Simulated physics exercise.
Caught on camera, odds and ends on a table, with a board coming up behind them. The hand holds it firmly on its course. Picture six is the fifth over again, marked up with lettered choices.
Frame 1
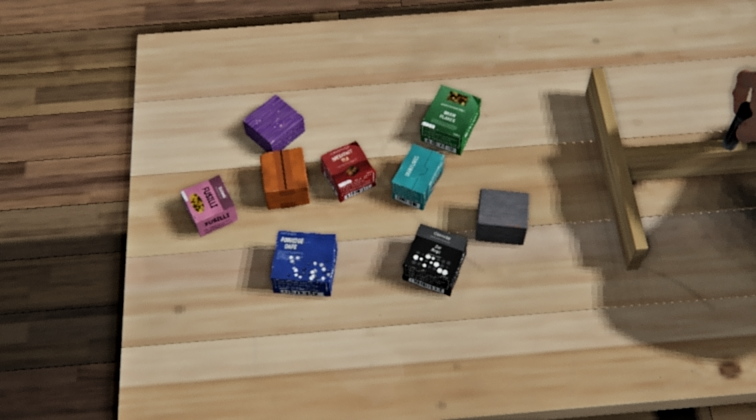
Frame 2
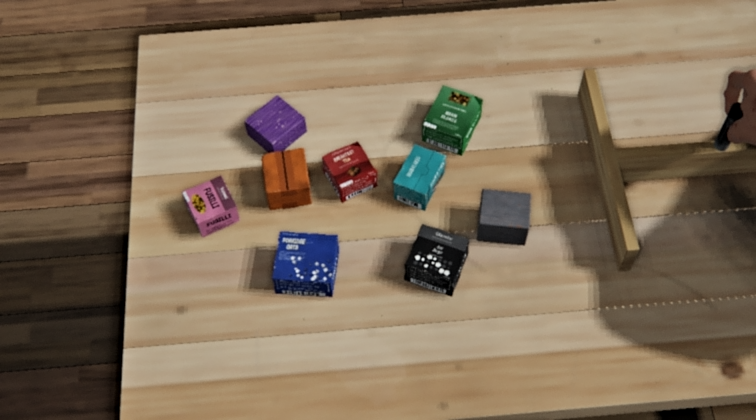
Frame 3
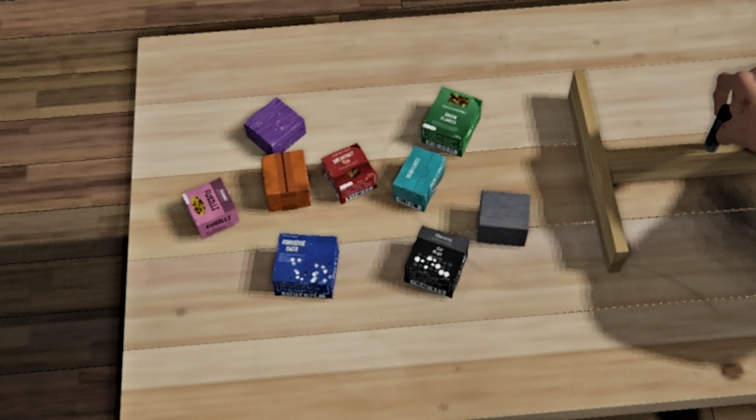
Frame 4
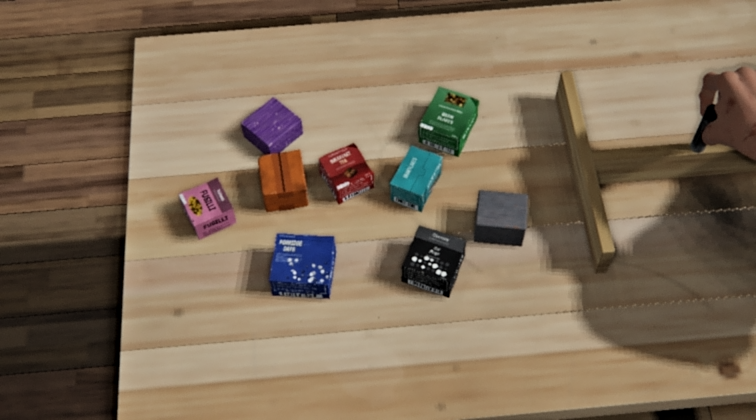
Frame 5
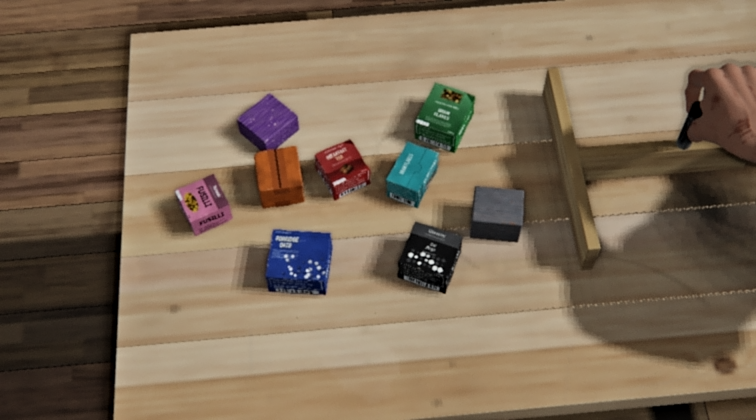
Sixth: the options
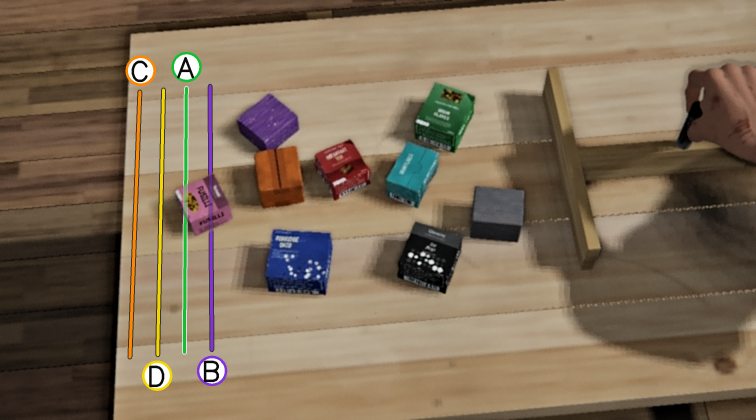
Wooden board held by a hand sliding slowly leftward across a tabletop toward a cluster of small colourful boxes and blocks.
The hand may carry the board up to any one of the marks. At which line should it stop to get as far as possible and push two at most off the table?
It can go as far as B.
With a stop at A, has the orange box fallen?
Yes.
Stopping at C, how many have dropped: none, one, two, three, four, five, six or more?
In all, six or more.
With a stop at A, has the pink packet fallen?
Yes.
On the marked copy, A at (185, 210); B at (211, 208); C at (135, 214); D at (161, 212).
Taking B. A third of the way, board (443, 164); black packet (419, 268); green packet (405, 126).
Two thirds of the way, board (314, 175); pink packet (165, 211); orange box (204, 191).
When it is over, board (210, 184); orange box over the edge; pink packet over the edge; two fallen.
As for the rest, A drops five; C drops nine; D drops five.
